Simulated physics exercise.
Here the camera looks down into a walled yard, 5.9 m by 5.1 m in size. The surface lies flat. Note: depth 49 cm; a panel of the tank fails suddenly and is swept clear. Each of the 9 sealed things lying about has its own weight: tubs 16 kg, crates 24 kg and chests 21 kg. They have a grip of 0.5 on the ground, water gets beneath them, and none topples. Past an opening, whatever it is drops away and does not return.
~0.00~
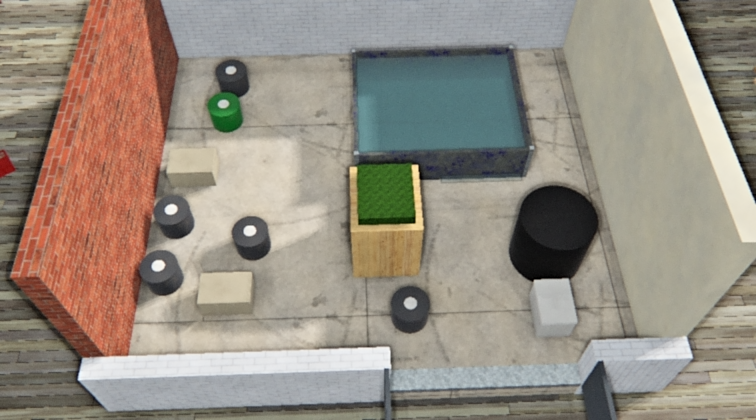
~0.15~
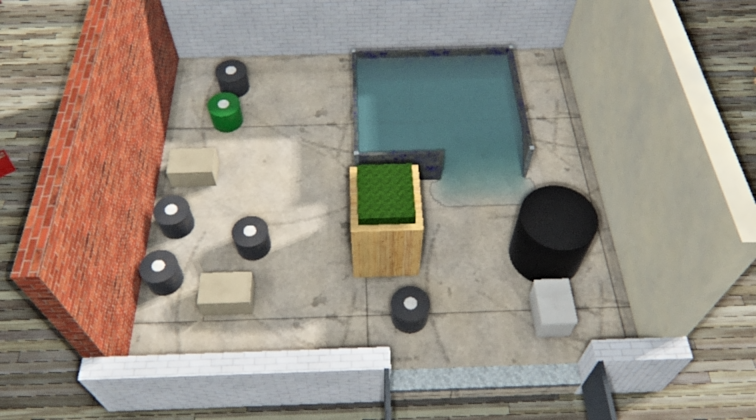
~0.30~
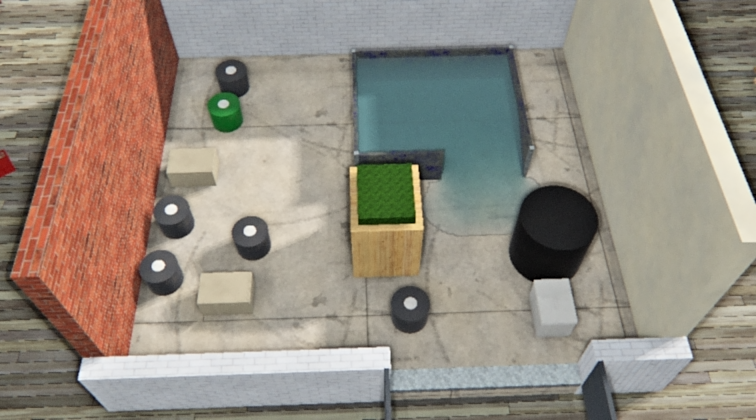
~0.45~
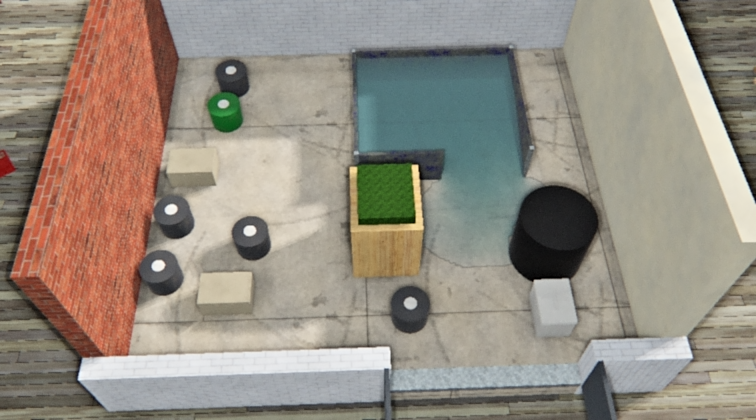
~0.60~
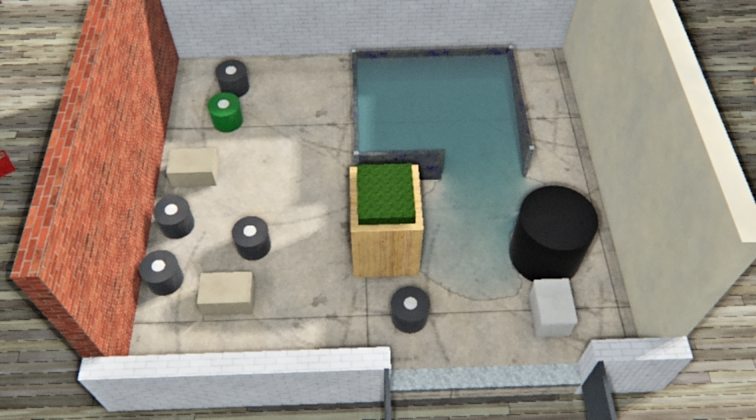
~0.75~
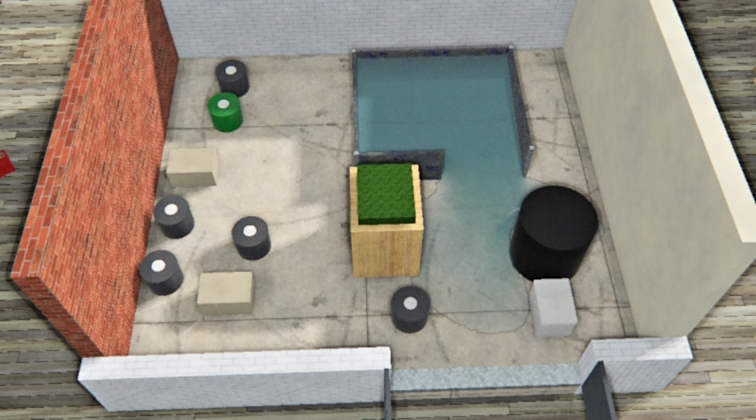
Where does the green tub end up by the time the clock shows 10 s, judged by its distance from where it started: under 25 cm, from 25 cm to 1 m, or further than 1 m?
The outcome will be no real movement.
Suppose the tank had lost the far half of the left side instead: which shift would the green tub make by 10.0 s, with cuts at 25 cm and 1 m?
What happens next is that the green tub gets swept a long way.
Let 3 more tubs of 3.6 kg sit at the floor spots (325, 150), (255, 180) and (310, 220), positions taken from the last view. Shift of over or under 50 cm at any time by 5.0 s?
Note, same order as listed: Inside the limit, inside the limit, inside the limit.
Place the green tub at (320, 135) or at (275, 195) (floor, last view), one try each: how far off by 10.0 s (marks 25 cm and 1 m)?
Try one, it keeps its spot; try two, it keeps its spot.
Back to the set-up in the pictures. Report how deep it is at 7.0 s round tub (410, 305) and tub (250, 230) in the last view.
About 3 and 1 cm.
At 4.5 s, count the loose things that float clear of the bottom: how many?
It comes to 0.
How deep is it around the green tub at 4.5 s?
Roughly 0 cm deep.
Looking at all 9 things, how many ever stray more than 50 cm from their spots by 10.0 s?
The count comes to 1.
After 2.0 s the green tub is near (224, 104), 0.0 m from its start, aground; 0 of 9 are out; 0 afloat.
After 4.5 s the green tub is near (224, 104), 0.0 m from its start, aground; 0 of 9 are out; 0 afloat.
After 7.0 s the green tub is near (224, 104), 0.0 m from its start, aground; 0 of 9 are out; 0 afloat.
After 10.0 s the green tub is near (224, 104), 0.0 m from its start, aground; 0 of 9 are out; 0 afloat.
